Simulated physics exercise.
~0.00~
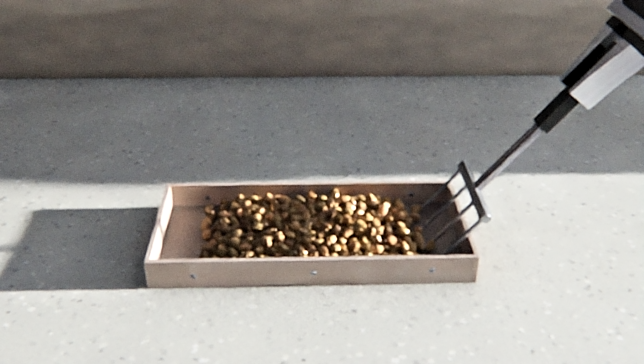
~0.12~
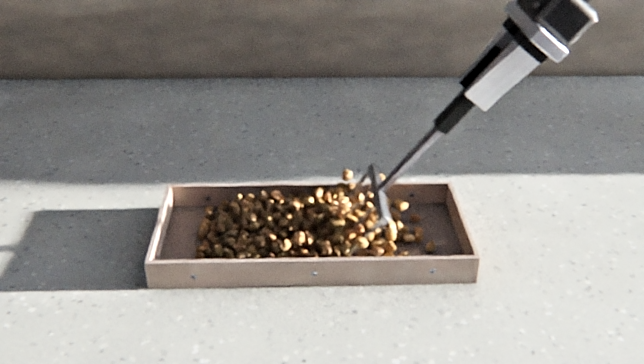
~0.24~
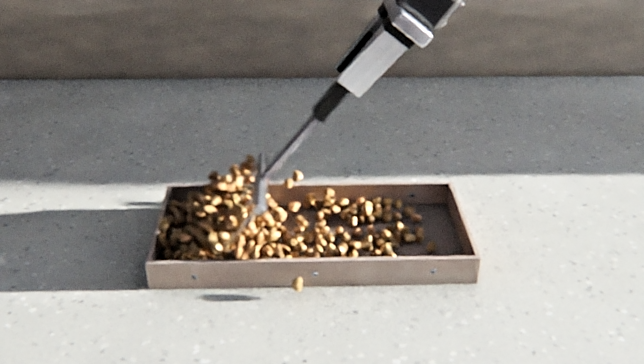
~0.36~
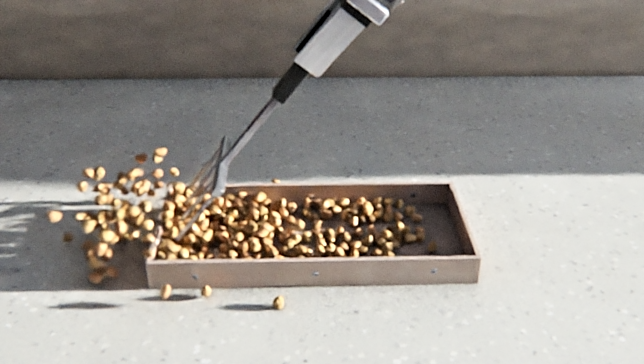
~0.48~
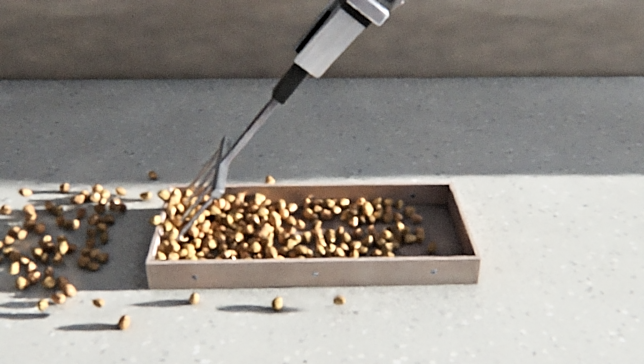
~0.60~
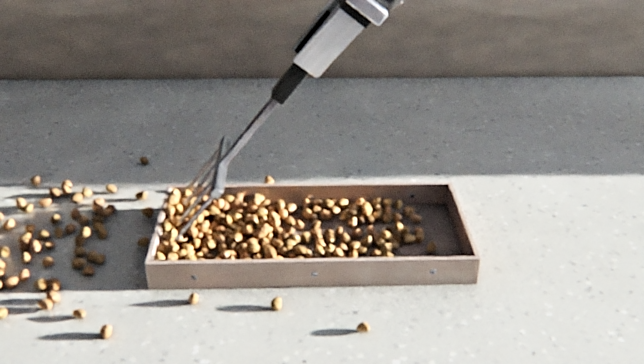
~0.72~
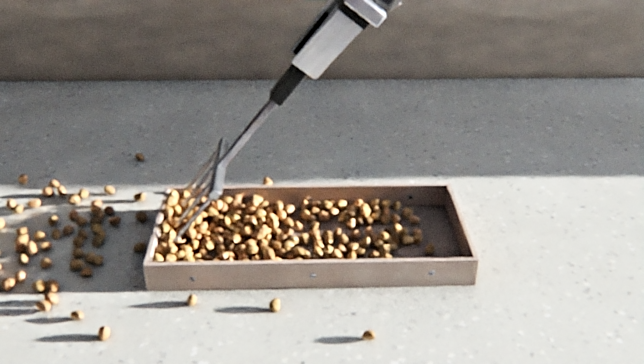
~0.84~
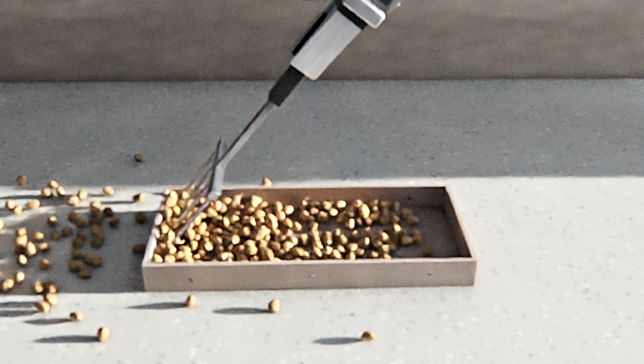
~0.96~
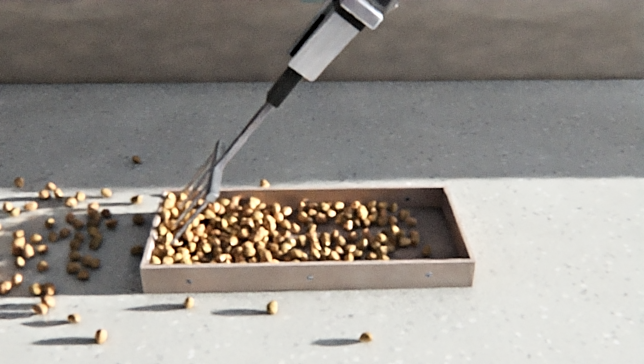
A robotic arm rakes dried beans leftward through a tray, spilling some onto the table.
